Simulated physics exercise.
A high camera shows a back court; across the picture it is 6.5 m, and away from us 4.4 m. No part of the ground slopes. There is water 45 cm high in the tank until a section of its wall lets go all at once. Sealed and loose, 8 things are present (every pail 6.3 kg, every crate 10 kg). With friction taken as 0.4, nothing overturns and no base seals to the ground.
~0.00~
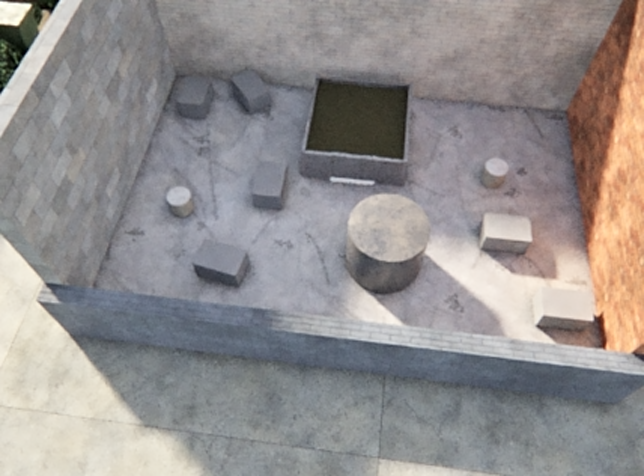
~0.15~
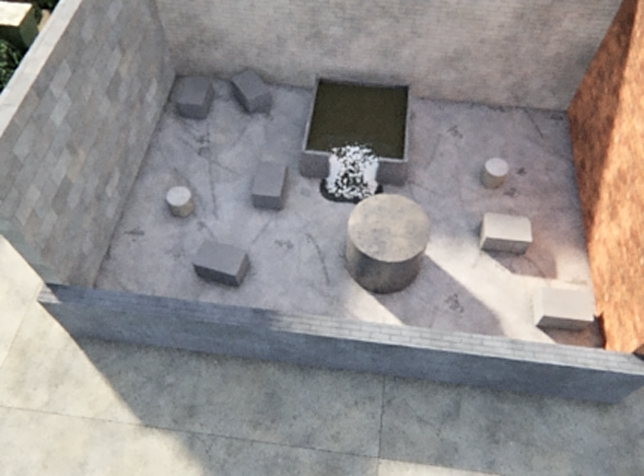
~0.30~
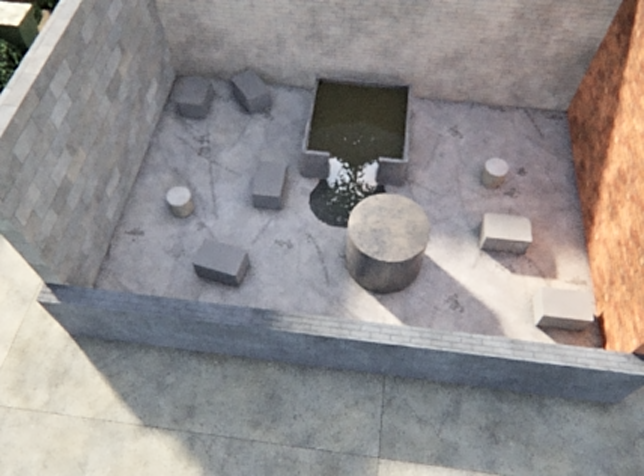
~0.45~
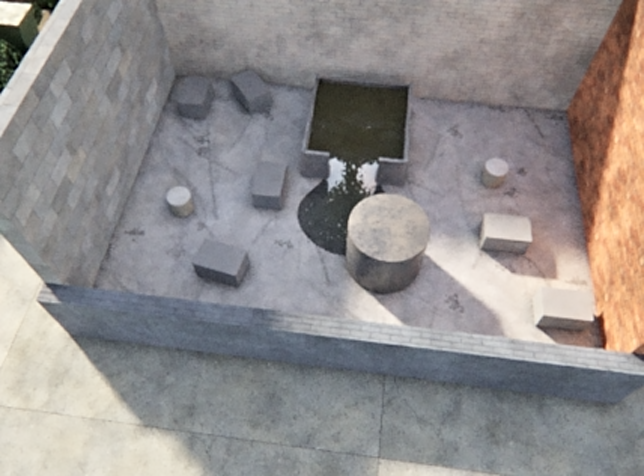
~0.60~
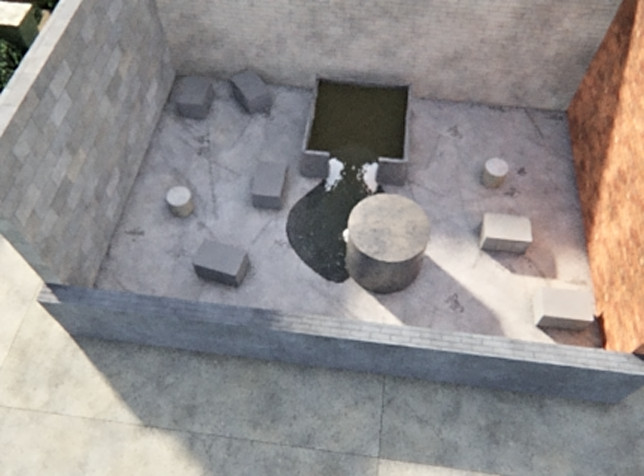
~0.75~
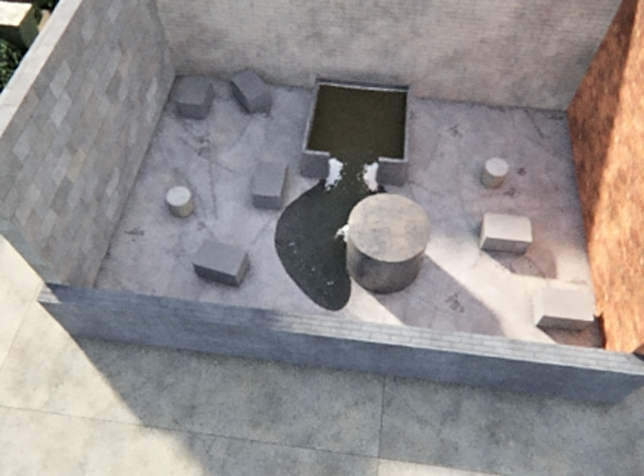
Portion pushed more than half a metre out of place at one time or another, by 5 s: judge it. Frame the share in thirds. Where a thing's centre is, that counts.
That comes to not even a third.
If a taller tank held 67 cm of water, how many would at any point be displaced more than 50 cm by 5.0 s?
I count 2 of them in that case.
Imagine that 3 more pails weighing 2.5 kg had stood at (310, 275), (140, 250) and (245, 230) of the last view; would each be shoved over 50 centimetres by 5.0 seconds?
Well, in turn they are above that, above that and below that.
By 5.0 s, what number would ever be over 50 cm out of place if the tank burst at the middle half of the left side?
So the tally would be 3.
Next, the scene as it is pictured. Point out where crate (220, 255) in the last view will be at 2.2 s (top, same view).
Near (189, 268).
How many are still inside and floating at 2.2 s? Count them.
0.
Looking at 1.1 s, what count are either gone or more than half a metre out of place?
Result: 0.
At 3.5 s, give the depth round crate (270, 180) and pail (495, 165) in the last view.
Depths: Near 1 cm, then near 2 cm.
After 1.1 s 0 of 8 are over 50 cm from their spots; 0 afloat.
After 2.2 s 0 of 8 are over 50 cm from their spots; 0 afloat.
After 3.5 s 1 of 8 are over 50 cm from their spots; 1 afloat.
After 5.0 s 1 of 8 are over 50 cm from their spots, and 1 have been at some point; 0 afloat.
